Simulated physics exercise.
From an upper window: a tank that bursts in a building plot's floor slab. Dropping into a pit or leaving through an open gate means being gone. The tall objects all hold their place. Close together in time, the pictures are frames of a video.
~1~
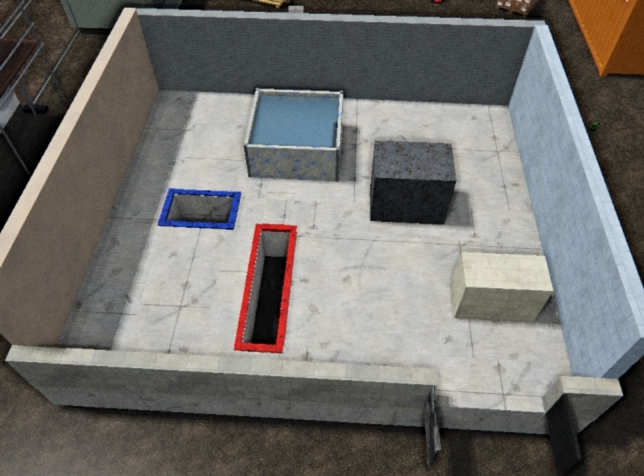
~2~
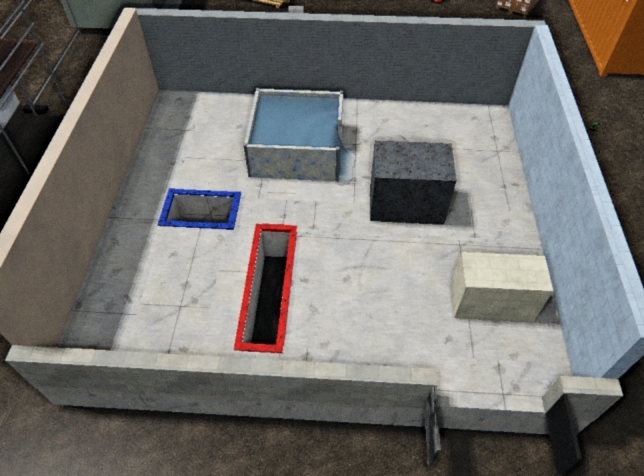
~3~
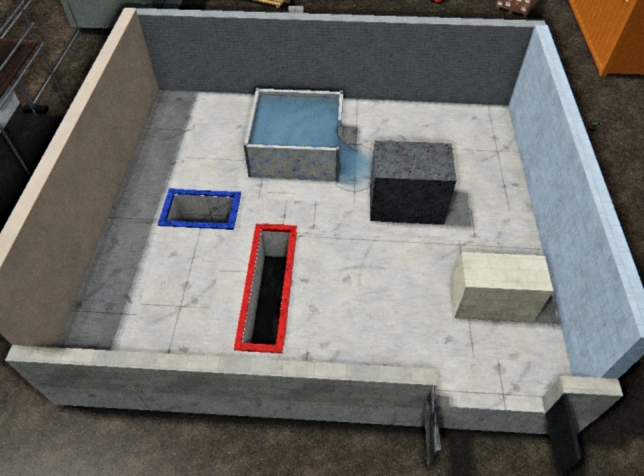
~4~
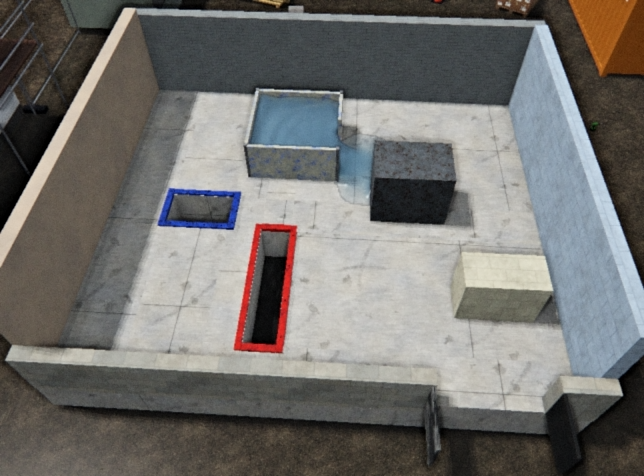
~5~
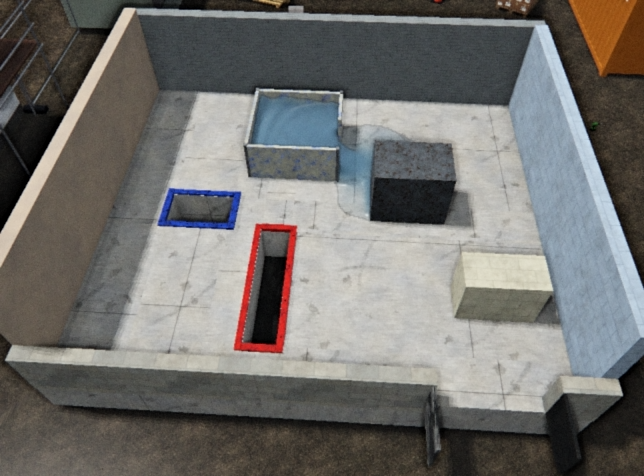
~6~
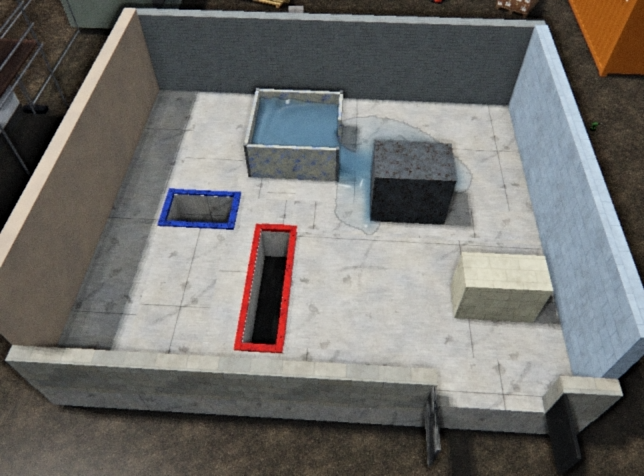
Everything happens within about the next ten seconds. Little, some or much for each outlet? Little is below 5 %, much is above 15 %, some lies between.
The gate gets some. The blue pit gets little. The red pit gets little.
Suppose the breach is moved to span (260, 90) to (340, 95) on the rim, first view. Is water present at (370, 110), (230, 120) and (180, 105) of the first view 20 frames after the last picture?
In that order: Covered, flooded, wet.
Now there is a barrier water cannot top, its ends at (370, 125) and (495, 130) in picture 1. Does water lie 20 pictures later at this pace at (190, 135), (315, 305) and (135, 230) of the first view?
Taken in turn, the three points are unsoaked, soaked and unsoaked.
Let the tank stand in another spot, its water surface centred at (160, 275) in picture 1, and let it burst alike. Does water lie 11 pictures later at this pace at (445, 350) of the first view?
There: Awash.
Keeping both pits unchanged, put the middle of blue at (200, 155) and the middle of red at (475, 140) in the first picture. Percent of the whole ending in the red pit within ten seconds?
Share, red pit, approx.: 50 in a hundred.
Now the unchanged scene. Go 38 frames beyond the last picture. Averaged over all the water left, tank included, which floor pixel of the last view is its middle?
Roughly (388, 185).
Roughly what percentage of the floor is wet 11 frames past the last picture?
I make it 30 per cent.
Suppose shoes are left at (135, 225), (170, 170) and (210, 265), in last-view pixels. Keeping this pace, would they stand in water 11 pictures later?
In that order, the three spots are high and dry, high and dry and high and dry.
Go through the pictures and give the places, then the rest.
The first picture shows the tank at (296, 121) is whole and still.
In the second picture, water pours out at (337, 156) and has run to (346, 182).
In the third picture, water pours out at (337, 156) and has run to a hidden place.
In the fourth picture, water pours out at (337, 157) and has run to a hidden place.
In the fifth picture, the front is at a hidden place, out from the gap at (337, 157).
In the sixth picture, water pours out at (337, 156) and has run to (468, 179).
A moment on, water covers 20 % of the floor; the gate 0 %, the blue pit 0 %, the red pit 0 %.
Next, water covers 30 % of the floor; the gate 0 %, the blue pit 0 %, the red pit 0 %.
Then, water covers 40 % of the floor; the gate 0 %, the blue pit 0 %, the red pit 0 %.
Later, water covers 60 % of the floor; the gate 1 %, the blue pit 0 %, the red pit 0 %.
In the end, water covers 75 % of the floor; the gate 7 %, the blue pit 0 %, the red pit 0 %.
